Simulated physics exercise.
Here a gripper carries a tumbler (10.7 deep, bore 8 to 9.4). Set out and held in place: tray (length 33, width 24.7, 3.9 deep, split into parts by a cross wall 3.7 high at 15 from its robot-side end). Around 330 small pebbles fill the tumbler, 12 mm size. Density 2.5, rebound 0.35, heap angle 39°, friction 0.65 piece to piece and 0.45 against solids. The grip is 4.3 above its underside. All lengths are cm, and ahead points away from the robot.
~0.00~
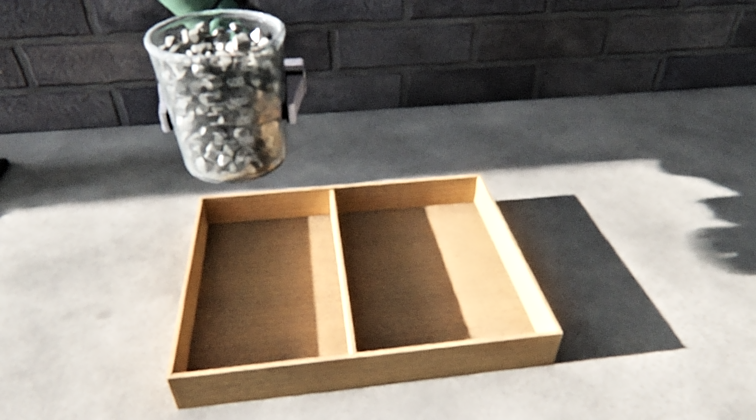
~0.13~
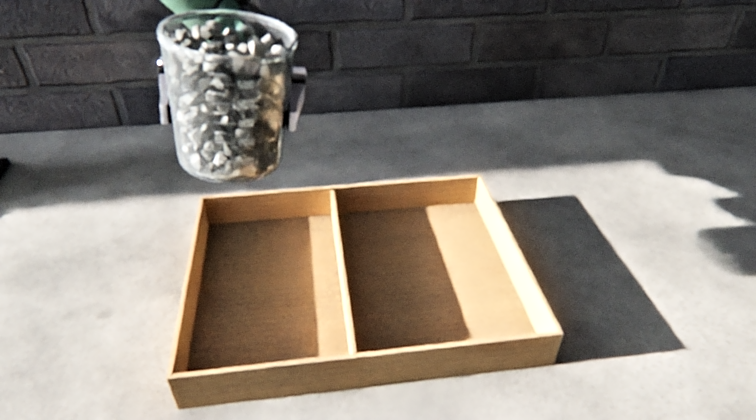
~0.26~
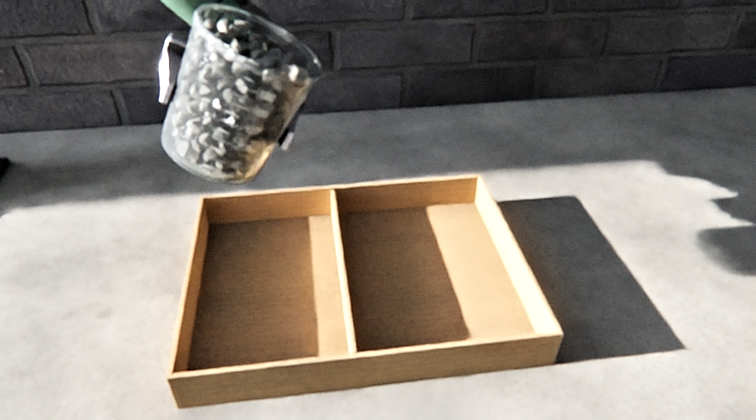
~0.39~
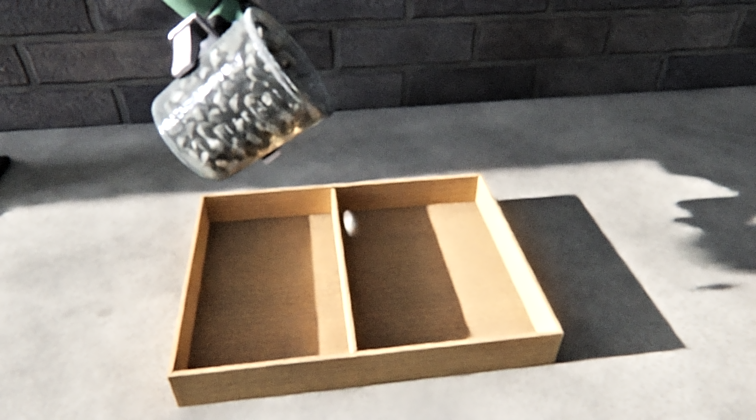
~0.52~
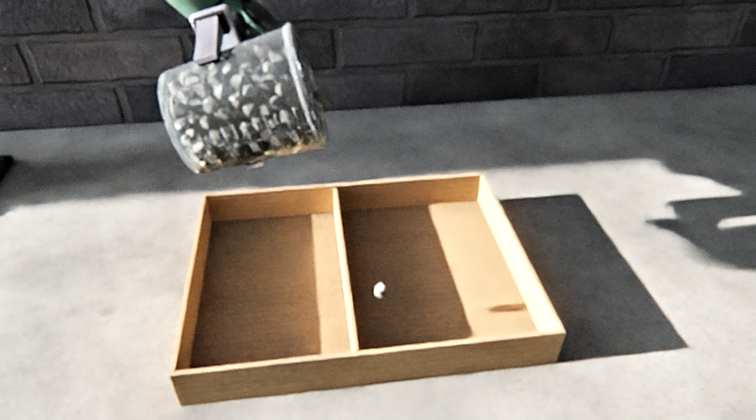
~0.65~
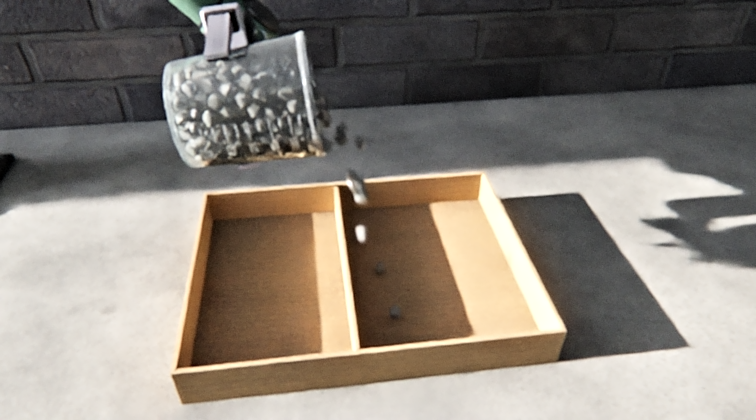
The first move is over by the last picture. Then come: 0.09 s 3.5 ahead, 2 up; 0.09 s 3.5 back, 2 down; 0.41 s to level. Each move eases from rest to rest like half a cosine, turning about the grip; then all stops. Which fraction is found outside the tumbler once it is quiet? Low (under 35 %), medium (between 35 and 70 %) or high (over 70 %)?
Outside the tumbler the share is high, over 70 %.
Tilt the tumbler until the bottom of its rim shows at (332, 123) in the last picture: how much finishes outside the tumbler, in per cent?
Some 60 per cent.
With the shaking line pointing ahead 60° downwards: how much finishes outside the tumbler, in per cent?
About 25 per cent.
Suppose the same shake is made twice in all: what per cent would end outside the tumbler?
Then about 100 per cent.
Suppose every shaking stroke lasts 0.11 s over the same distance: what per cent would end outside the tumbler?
In that case some 70 per cent.
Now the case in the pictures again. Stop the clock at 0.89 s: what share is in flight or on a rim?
About 75 per cent.
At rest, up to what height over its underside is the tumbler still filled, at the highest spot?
About 3.0 cm.
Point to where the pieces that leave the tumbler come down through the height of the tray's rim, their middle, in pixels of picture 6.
Near (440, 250).
After 0.89 s, tilted 80° forward, highest piece 22 above the table; 62 in the tumbler, 21 in the far-side part, 250 in flight or on a rim.
After 1.12 s, tilted 16° forward, highest piece 27 above the table; 286 in the far-side part, 42 in the tumbler, 4 on the table or floor, 1 in flight or on a rim.
After 1.44 s, level, highest piece 20 above the table; 287 in the far-side part, 41 in the tumbler, 4 on the table or floor, 1 in the robot-side part.
After 2.49 s, level, highest piece 20 above the table; 287 in the far-side part, 41 in the tumbler, 4 on the table or floor, 1 in the robot-side part.
At rest, 287 in the far-side part, 41 in the tumbler, 4 on the table or floor, 1 in the robot-side part. That is 88 % outside the tumbler.
